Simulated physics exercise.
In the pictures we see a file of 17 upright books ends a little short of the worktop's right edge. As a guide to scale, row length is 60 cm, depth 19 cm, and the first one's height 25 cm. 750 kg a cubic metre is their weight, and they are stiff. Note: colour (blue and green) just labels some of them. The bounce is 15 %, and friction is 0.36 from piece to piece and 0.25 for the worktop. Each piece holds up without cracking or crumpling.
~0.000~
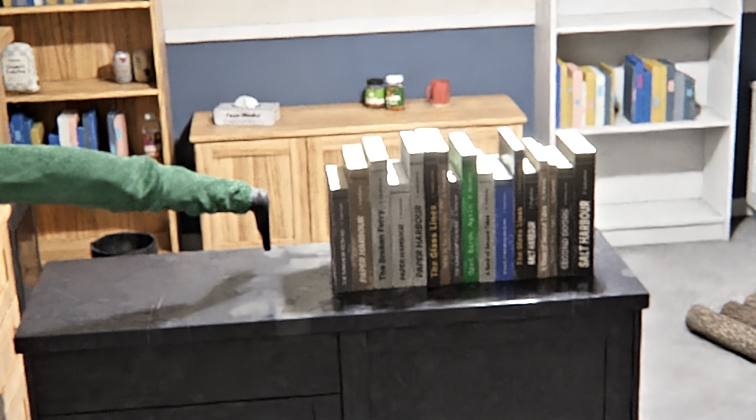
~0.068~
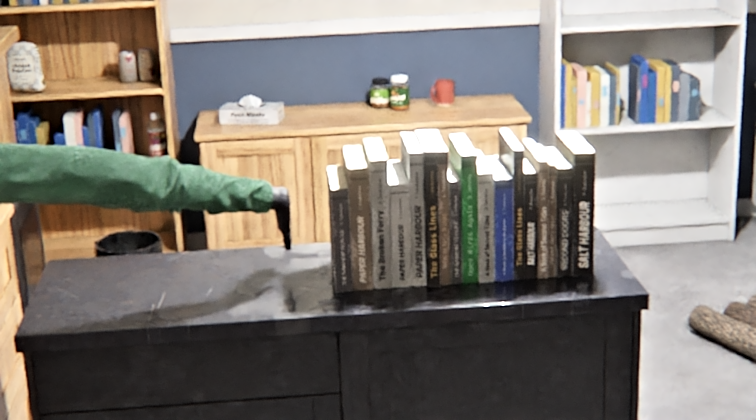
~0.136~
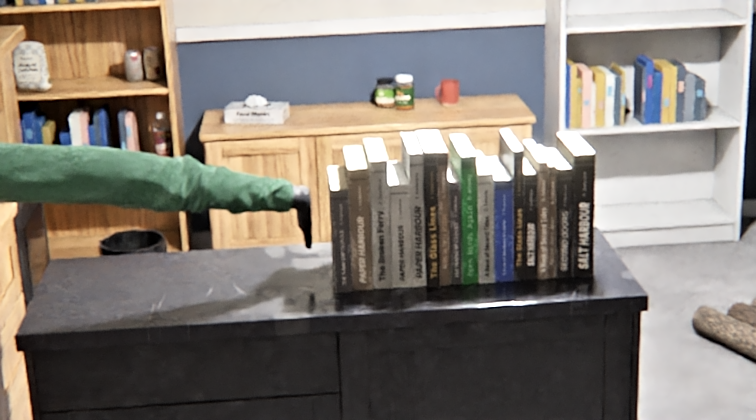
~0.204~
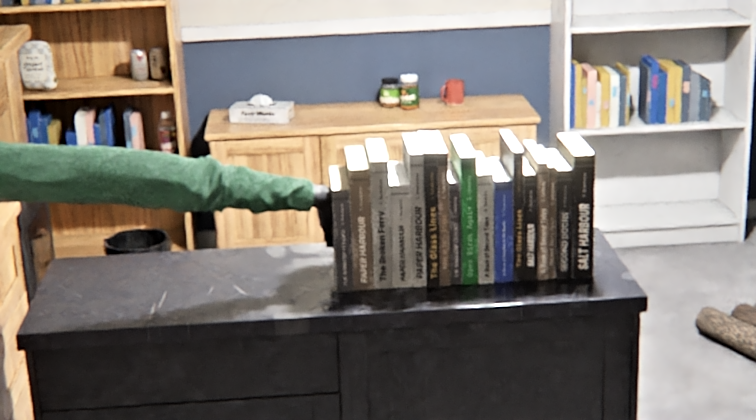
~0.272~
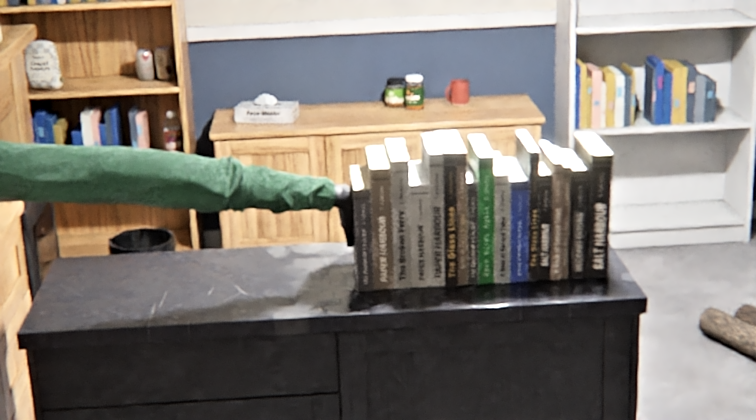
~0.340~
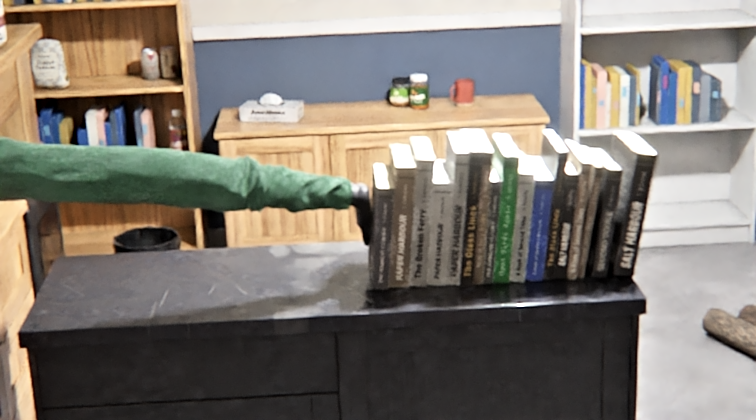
A green-sleeved arm reached in from the left across a dark worktop and pushed the end of a row of upright books, sliding the whole row rightward until the books leaned slightly.
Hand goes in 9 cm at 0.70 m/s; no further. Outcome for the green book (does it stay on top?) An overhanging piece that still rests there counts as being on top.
Holds.
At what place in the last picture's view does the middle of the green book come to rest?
About (581, 232) in the last picture.
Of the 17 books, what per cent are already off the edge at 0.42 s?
By then, 0 per cent.
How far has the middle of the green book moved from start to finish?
About 30 cm.
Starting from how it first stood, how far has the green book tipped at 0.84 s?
I'd estimate close to 60°.
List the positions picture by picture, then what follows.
In the first frame (places mark the middle of the side facing us; the camera moves round a little), hand (256, 211) 14 cm from the first; green book (470, 220); blue book (504, 230); nothing disturbed.
In the second frame, hand (278, 210) 9 cm from the first; green book (470, 220).
In the third frame, hand (298, 209) 45 mm from the first; green book (470, 221).
In the fourth frame, hand (319, 208) 3 mm in; green book (470, 222).
In the fifth frame, hand (340, 207) 50 mm in; green book (487, 221) shifted 39 mm; blue book (520, 232) shifted 37 mm; 17 disturbed, none off the edge.
In the sixth frame, hand (357, 206) 9 cm in; green book (507, 220) leaning 5°; blue book (539, 231) leaning 6°; steepest lean 9°, the book at (636, 216); 17 disturbed, none off the edge.
After 0.42 s, none of the 17 books off the edge, 17 disturbed; green book leaning 20°; blue book leaning 19°.
After 0.60 s, 1 of the 17 books off the edge; green book leaning 46°; blue book leaning 46°.
After 0.84 s, 5 of the 17 books off the edge; green book leaning 56°; blue book leaning 72°.
After 1.36 s, 7 of the 17 books off the edge; green book leaning 65°; blue book upside down.
By the end (1.7 s), 7 of the 17 books off the edge; green book leaning 66°; blue book on its side. As the last picture would show them, middles, green book near (581, 232).
